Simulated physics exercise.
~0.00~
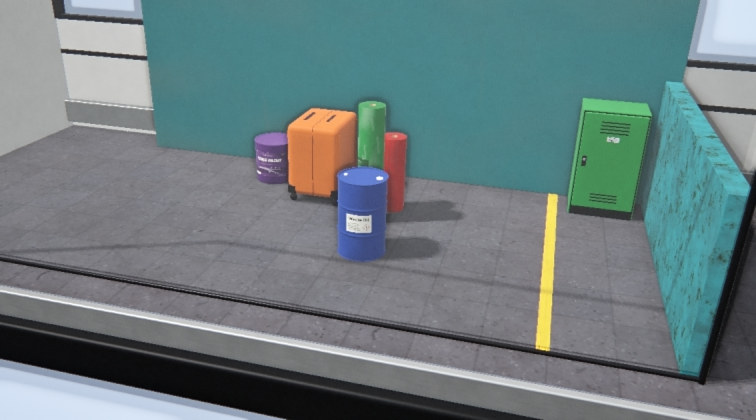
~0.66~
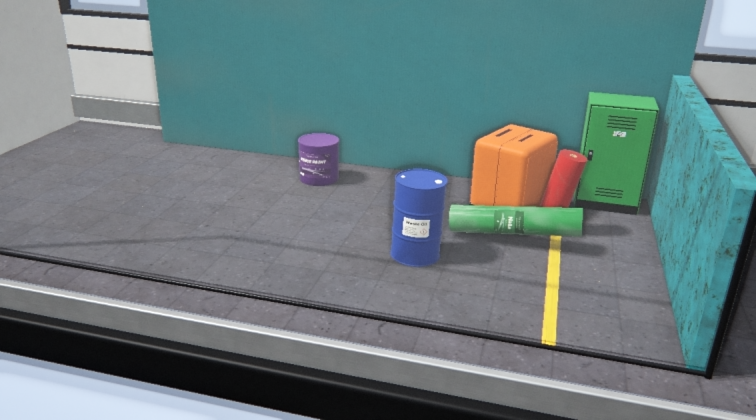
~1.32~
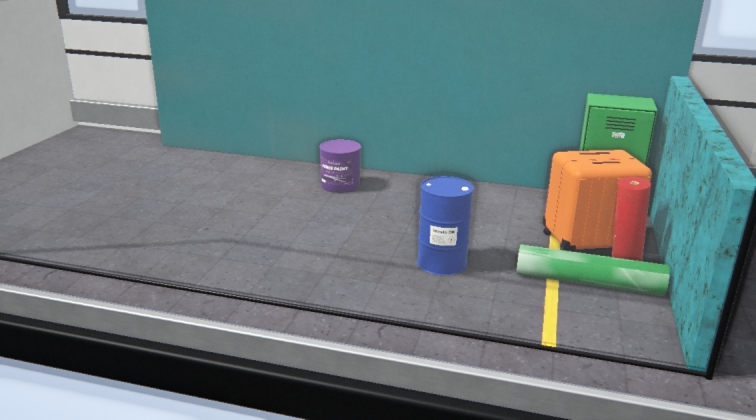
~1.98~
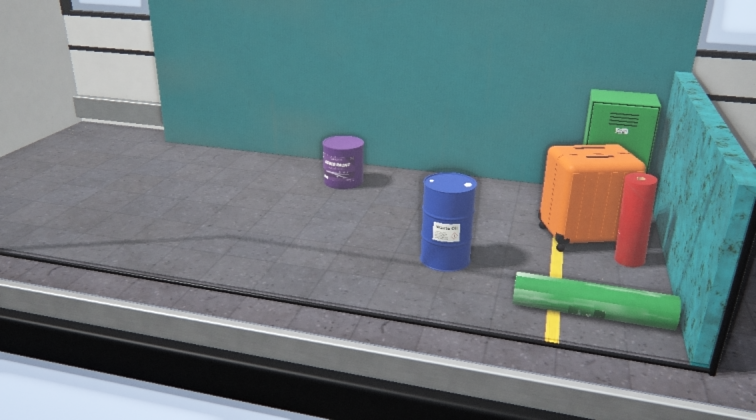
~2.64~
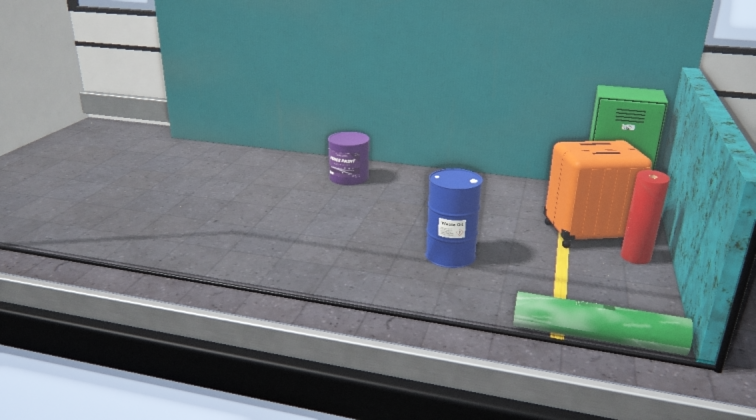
To begin with, a purple bucket, an orange wheeled case, a green roll, a red roll and a blue drum stand left of a yellow line in a gray-floored bay, with a green locker at the right. Everything loose shifts right, the green roll toppling onto its side while the red roll leans beside the case. The case and both rolls then cross the line, and the red roll stands upright again. The green roll keeps moving toward the front edge. It ends lying beyond the line, while the drum and bucket stay short of it.
